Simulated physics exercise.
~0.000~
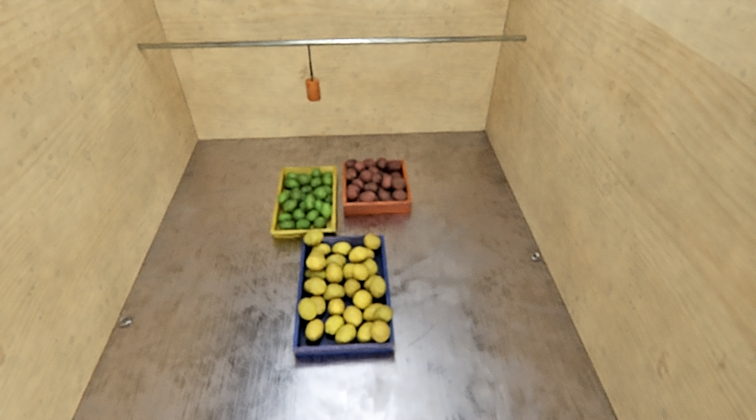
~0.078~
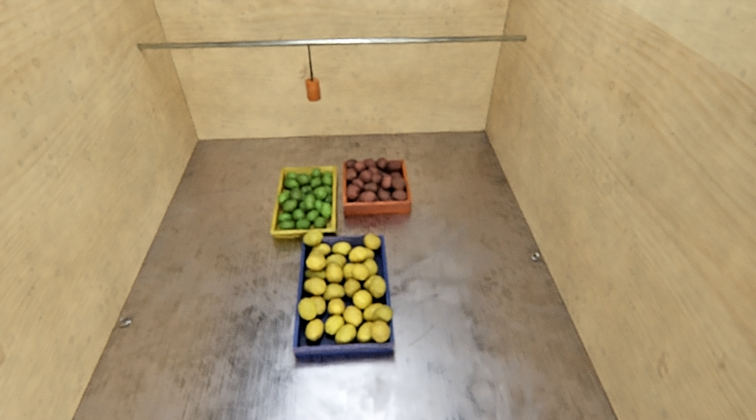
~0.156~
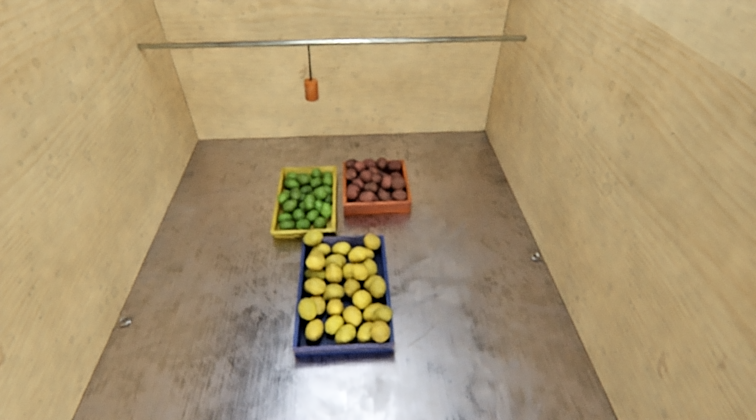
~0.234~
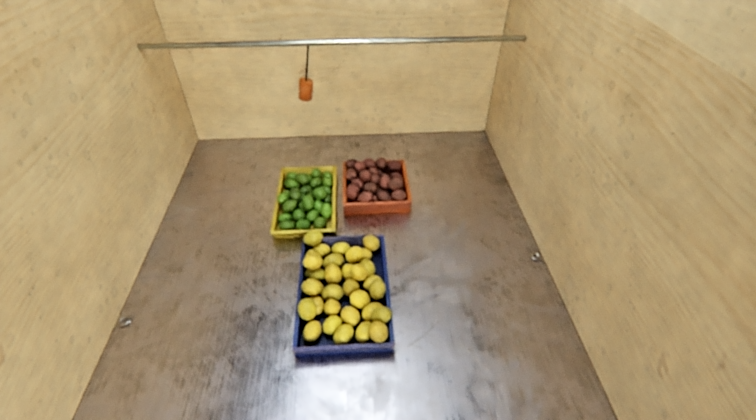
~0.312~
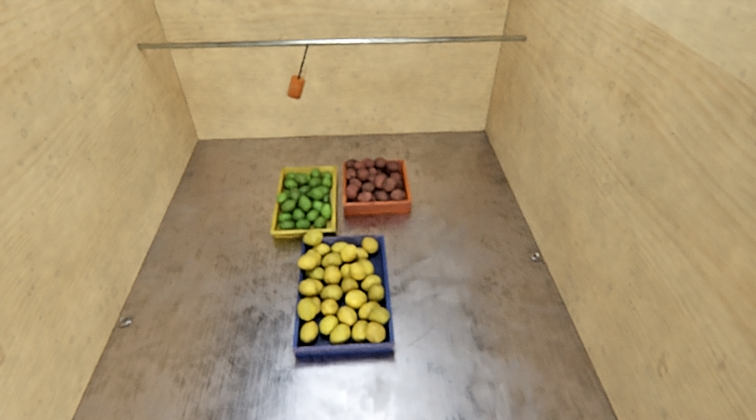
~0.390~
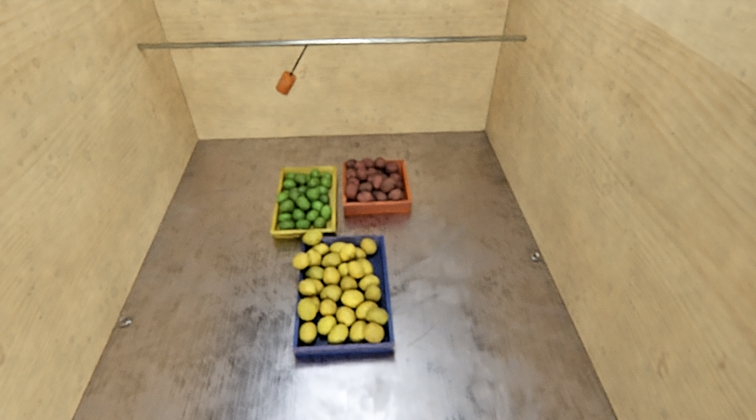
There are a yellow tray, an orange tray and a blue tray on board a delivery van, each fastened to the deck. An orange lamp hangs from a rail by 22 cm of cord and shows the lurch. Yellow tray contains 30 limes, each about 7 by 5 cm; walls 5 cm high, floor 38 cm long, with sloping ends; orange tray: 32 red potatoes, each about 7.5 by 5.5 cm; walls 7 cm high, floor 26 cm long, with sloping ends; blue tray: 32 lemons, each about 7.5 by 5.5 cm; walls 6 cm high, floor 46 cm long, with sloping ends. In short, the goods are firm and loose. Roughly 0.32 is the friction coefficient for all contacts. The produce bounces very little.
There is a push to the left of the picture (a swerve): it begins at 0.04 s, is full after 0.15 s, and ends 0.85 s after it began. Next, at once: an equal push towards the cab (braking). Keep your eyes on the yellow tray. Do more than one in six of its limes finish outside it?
No.
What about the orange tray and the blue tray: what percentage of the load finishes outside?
I'd estimate orange tray near 0 and blue tray near 5 per cent.
After 0.70 s, yellow tray 30 in, 0 out, orange tray 32 in, 0 out and blue tray 31 in, 1 out.
After 1.09 s, yellow tray 30 in, 0 out, orange tray 32 in, 0 out and blue tray 31 in, 1 out.
After 1.64 s, yellow tray 30 in, 0 out, orange tray 32 in, 0 out and blue tray 31 in, 1 out.
Final count (at 2.34 s), yellow tray 28 in, 2 out, orange tray 32 in, 0 out and blue tray 30 in, 2 out. Asked share, 2 of 30, 7 per cent.
